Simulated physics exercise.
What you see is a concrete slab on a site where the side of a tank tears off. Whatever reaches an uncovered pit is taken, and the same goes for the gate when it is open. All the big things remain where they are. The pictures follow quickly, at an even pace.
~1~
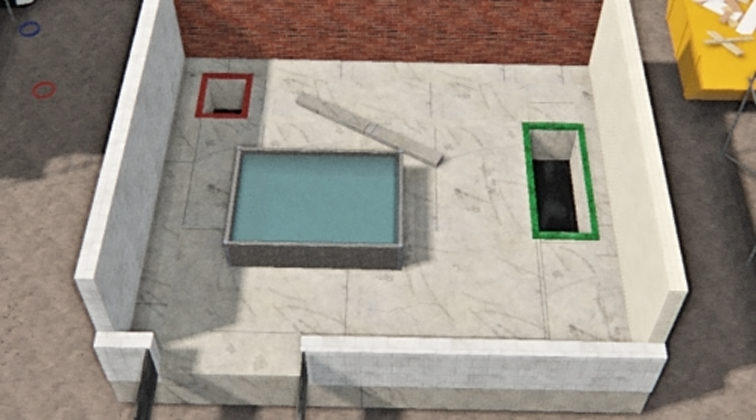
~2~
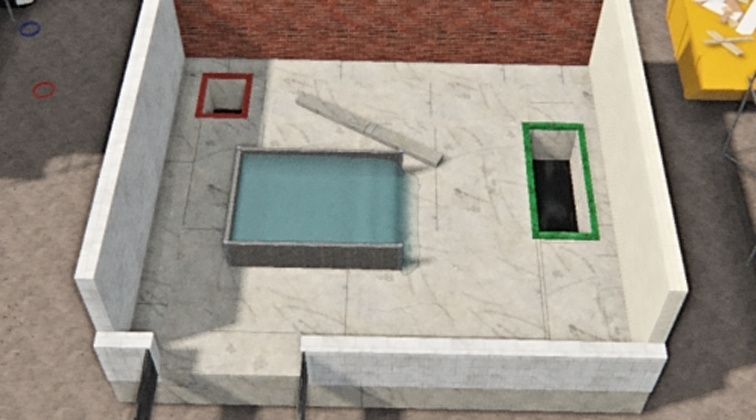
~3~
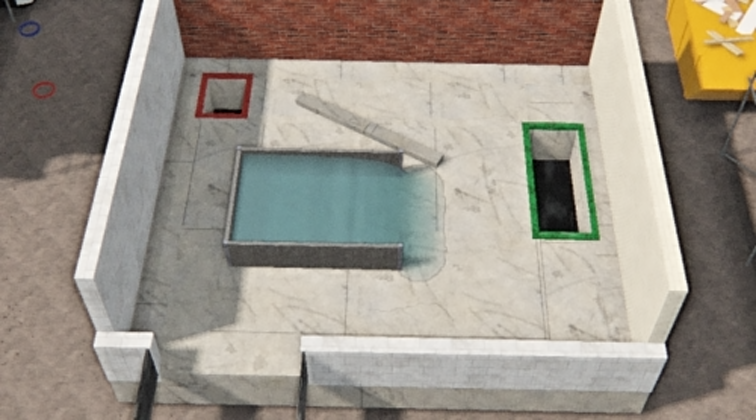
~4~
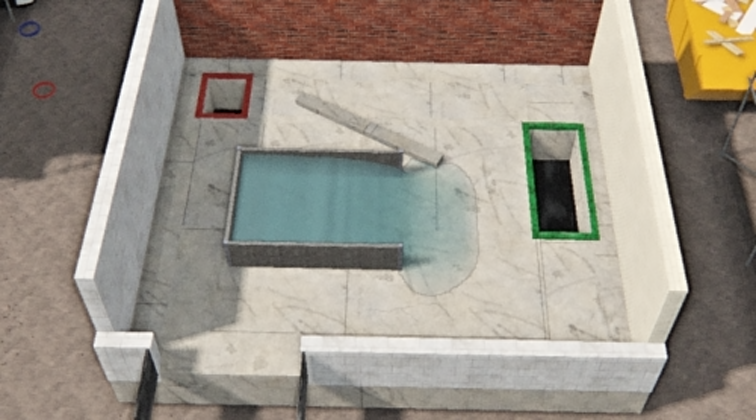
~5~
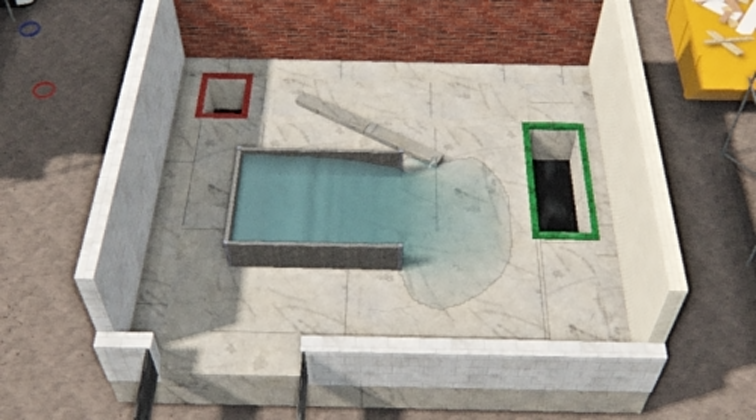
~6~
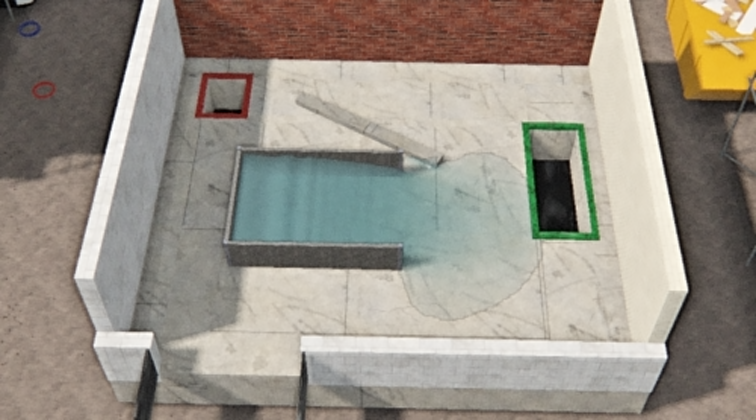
In the video, a rectangular tank of water sits on a walled concrete slab with red-framed and green-framed openings; its right side gives way, and water pours out, spreading rightward across the floor toward the green-framed opening.
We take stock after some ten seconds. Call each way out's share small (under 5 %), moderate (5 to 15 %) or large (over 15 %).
The gate's share is small. The green pit's share is large. The red pit's share is small.
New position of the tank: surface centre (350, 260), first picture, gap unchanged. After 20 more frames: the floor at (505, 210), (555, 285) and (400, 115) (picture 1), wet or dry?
In sequence: Inundated, next inundated, then unflooded.
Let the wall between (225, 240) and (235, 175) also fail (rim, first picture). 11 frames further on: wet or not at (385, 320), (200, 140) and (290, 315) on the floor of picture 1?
The first would be still unwetted, the second drenched and the third still unwetted.
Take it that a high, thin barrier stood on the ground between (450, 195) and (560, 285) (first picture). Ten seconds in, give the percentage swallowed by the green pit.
Green: 25 %.
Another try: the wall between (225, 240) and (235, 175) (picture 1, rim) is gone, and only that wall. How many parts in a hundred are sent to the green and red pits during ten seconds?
Green about 0 %, red about 15 %.
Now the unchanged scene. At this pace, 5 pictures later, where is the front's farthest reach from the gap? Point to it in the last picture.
Pixel estimate: (618, 296).
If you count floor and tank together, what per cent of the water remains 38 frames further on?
My reckoning gives about 60 %.
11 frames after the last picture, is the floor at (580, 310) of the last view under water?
Looking at that place, I'd say inundated.
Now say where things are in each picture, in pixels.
The first picture shows still water in the water tank at (317, 198).
In the second picture, water pours out at (399, 213) and has run to (408, 175).
In the third picture, water pours out at (398, 214) and has run to (422, 170).
In the fourth picture, the front is at (458, 171), out from the gap at (398, 215).
In the fifth picture, water pours out at (398, 215) and has run to (494, 180).
In the sixth picture, water pours out at (398, 216) and has run to (526, 186).
A moment on, water covers 25 % of the floor; the gate 0 %, the green pit 5 %, the red pit 0 %.
Next, water covers 30 % of the floor; the gate 0 %, the green pit 15 %, the red pit 0 %.
Then, water covers 35 % of the floor; the gate 0 %, the green pit 29 %, the red pit 0 %.
Later, water covers 50 % of the floor; the gate 0 %, the green pit 40 %, the red pit 0 %.
In the end, water covers 75 % of the floor; the gate 1 %, the green pit 43 %, the red pit 0 %.
